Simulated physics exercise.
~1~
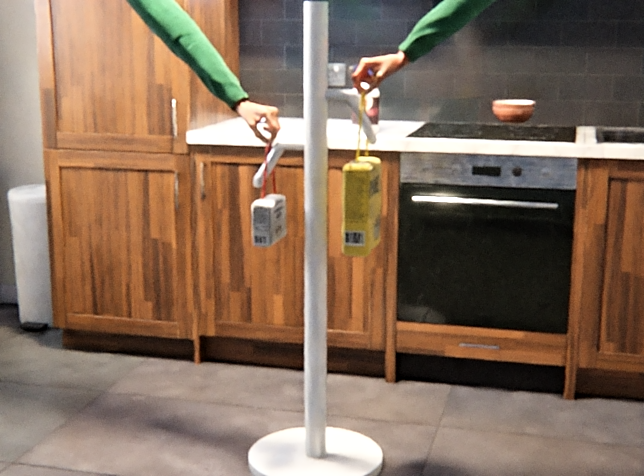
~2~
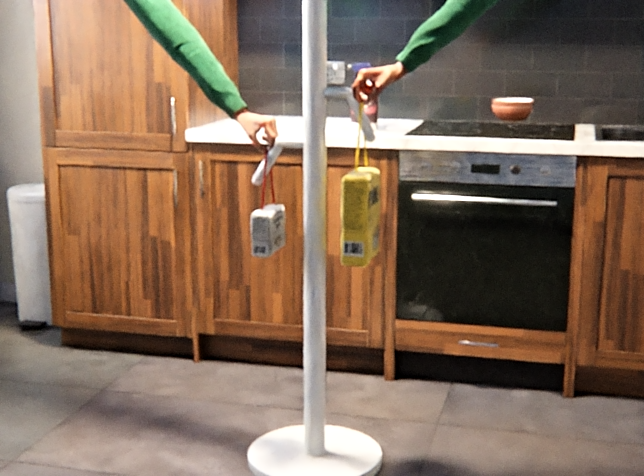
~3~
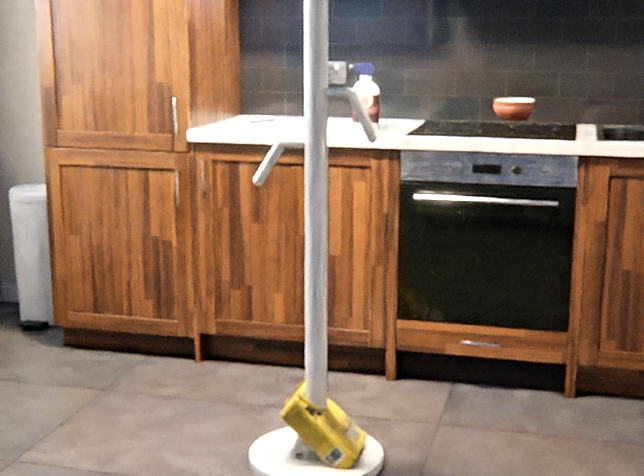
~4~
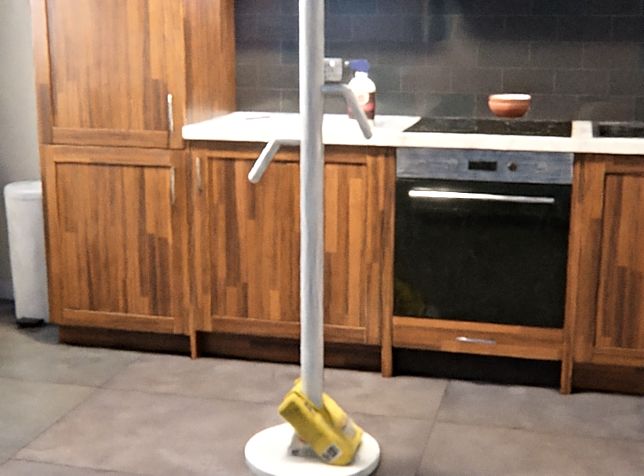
To begin with, two green-sleeved arms reach in from above toward a white stand in a kitchen, one hand holding a small white pouch by its loop at the left peg, the other holding a yellow bag at the right peg. Both items are lowered a little, still upright beneath the hands. Next, the hands are gone and both pegs are empty, the pouch and the bag having dropped to the foot of the stand. Finally, the yellow bag leans against the pole on the round base, with the white pouch on its side, mostly hidden behind it.
